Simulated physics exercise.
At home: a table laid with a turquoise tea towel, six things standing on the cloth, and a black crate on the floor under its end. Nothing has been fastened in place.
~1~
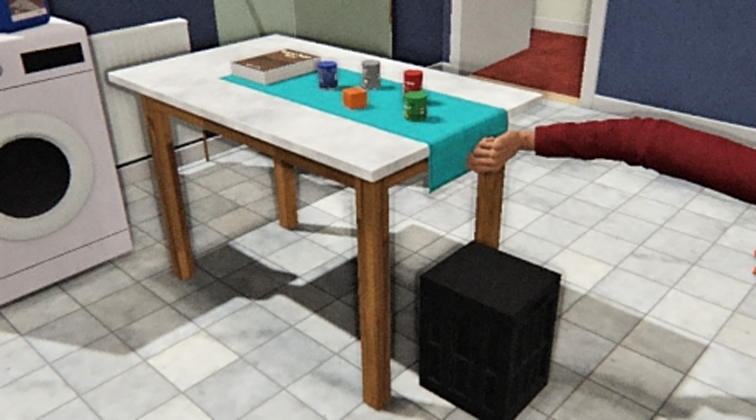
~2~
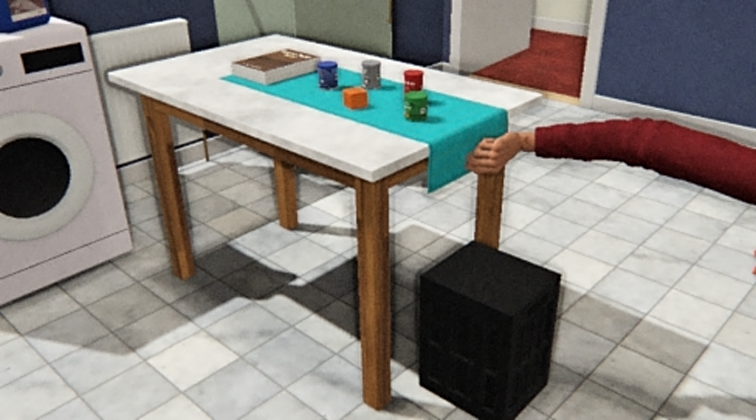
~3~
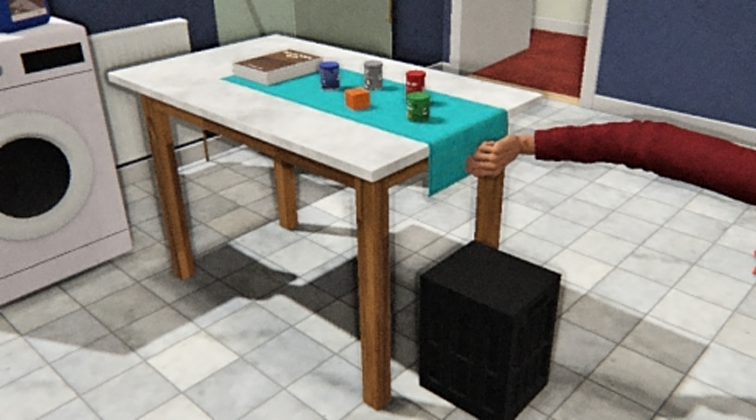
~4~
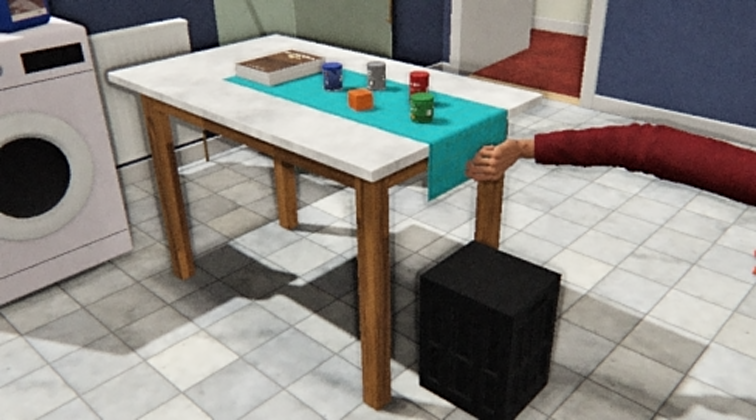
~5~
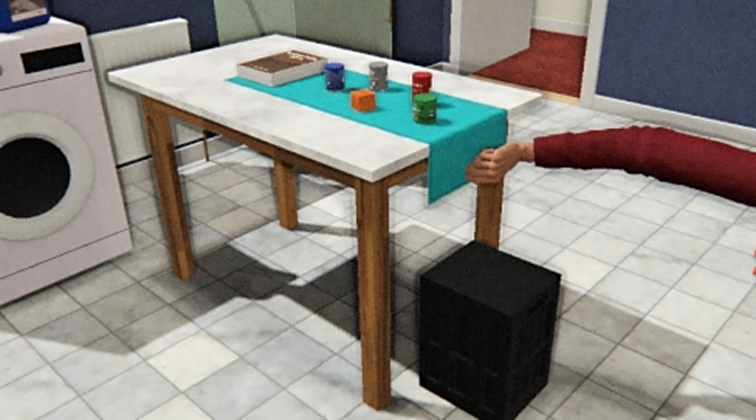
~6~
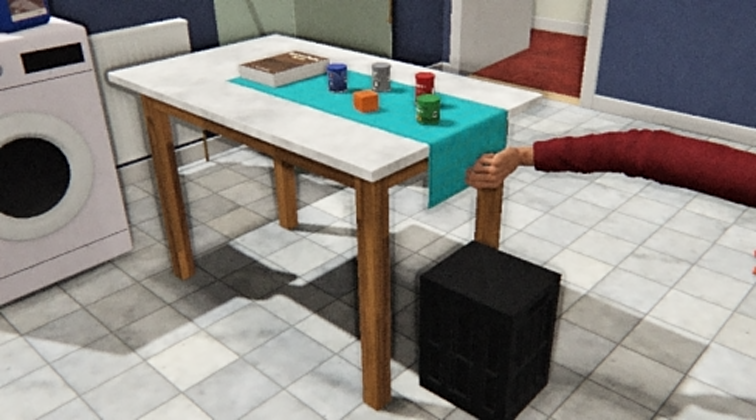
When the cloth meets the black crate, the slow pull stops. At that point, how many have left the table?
Count them up and you get two things gone over the edge.
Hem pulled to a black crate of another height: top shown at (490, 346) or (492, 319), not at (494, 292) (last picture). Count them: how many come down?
The tally is 4 and 3.
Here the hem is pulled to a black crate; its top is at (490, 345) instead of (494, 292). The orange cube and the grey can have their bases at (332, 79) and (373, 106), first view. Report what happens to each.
The orange cube stays put; the grey can is lost.
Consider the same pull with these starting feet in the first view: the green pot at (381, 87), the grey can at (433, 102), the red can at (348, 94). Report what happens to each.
Short version: Green pot stays, grey can drops, red can stays.
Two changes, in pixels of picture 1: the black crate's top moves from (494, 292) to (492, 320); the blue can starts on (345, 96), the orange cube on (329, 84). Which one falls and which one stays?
Note: Blue can kept on top; orange cube kept on top.
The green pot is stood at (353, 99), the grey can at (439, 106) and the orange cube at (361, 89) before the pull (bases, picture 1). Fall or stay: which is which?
In the end the green pot is still up there, the grey can is no longer up there and the orange cube is still up there.
A little later, hem near (468, 220); all still up.
Next, hem on the crate; green pot and red can gone.
When it is over, hem on the crate; green pot and red can gone. The table loses two.
